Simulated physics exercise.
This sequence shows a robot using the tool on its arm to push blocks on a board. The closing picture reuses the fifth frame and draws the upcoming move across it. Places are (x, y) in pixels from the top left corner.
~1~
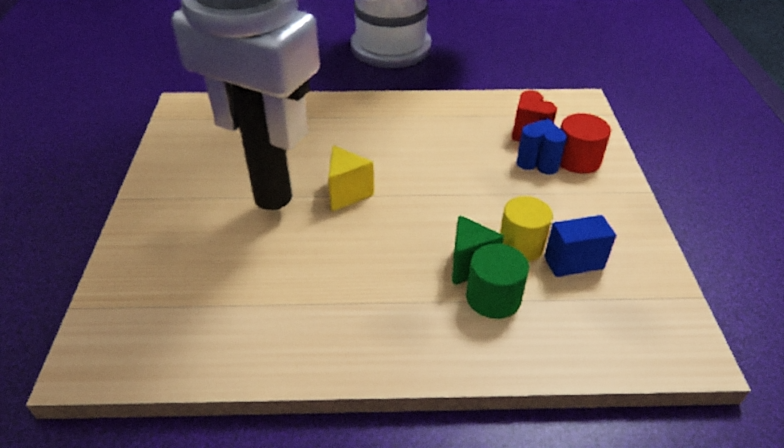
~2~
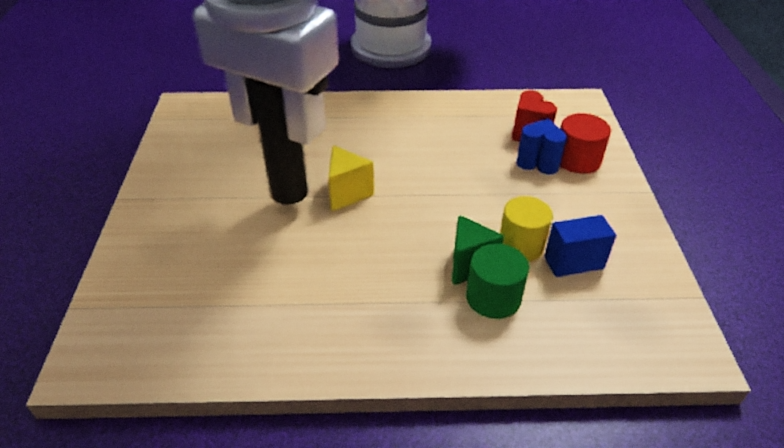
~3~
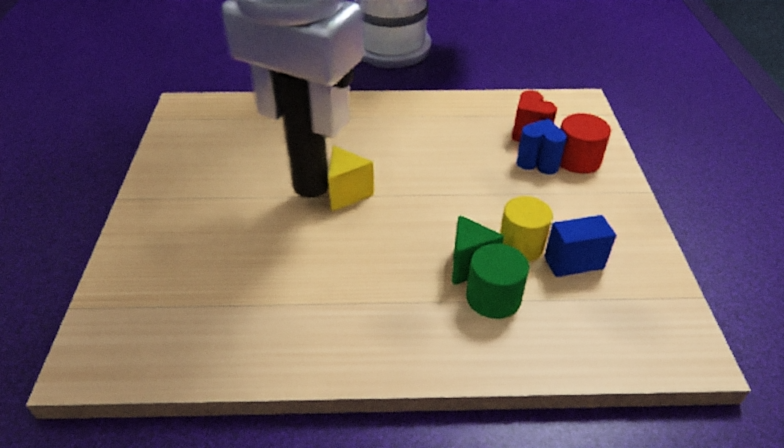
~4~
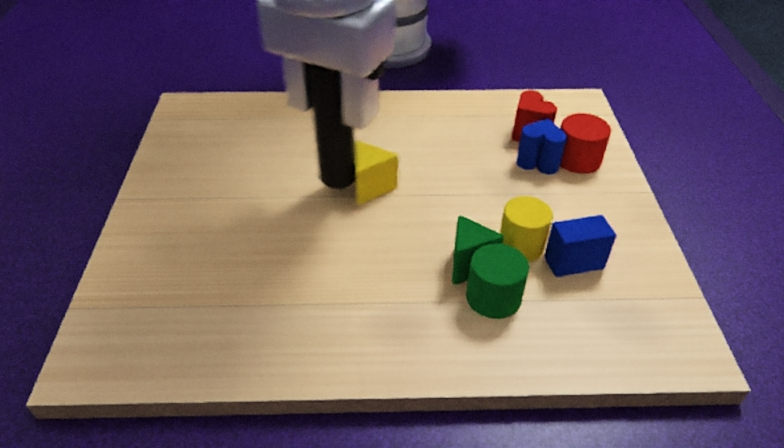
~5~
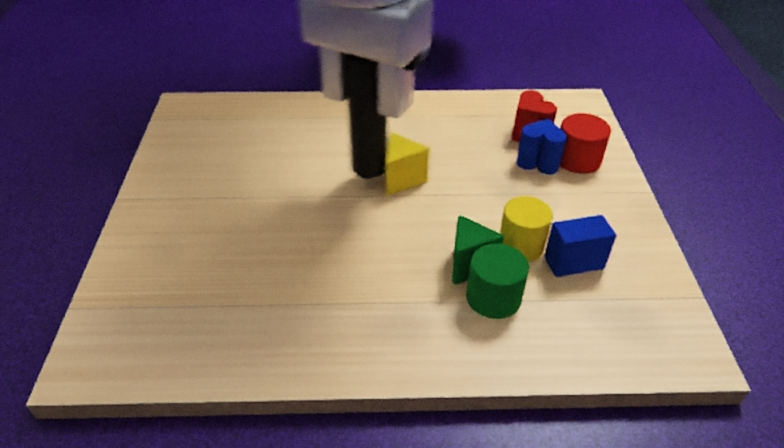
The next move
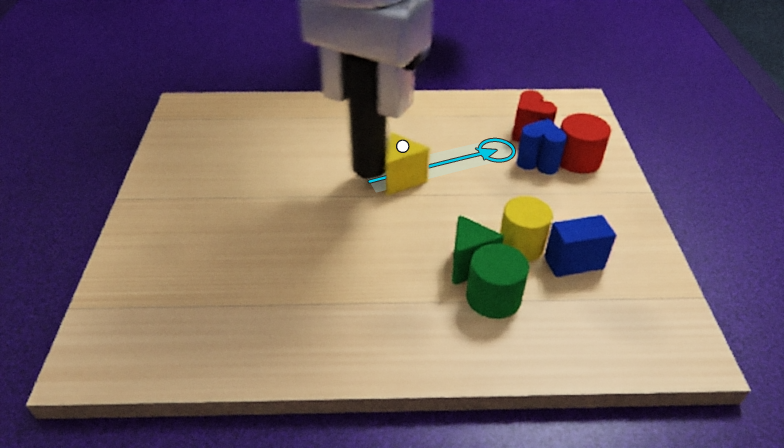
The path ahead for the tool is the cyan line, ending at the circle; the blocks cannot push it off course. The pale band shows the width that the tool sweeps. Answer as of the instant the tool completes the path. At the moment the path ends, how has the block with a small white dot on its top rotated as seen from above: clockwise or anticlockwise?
Viewed from above: Clockwise.
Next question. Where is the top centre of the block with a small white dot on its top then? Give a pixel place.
My prediction: (515, 136).
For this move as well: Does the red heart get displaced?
Short answer: No.
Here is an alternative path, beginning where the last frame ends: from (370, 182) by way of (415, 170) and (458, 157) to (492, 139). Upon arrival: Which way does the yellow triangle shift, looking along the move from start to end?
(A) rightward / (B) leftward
Correct choice: A.
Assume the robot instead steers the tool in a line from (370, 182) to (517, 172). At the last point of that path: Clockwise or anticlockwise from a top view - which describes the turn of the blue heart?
My answer: Clockwise.
The drawn path runs straight from (370, 182) to (497, 150); the dot is on the yellow triangle.
What follows on the original path. One third of the way, tool at (416, 156); yellow triangle at (450, 137).
Two thirds of the way, tool at (458, 146); yellow triangle at (492, 133), turned 25° clockwise.
At the end, tool at (499, 136); yellow triangle at (515, 136), turned 55° clockwise; red heart not moved; blue heart at (552, 133); red cylinder at (590, 126).
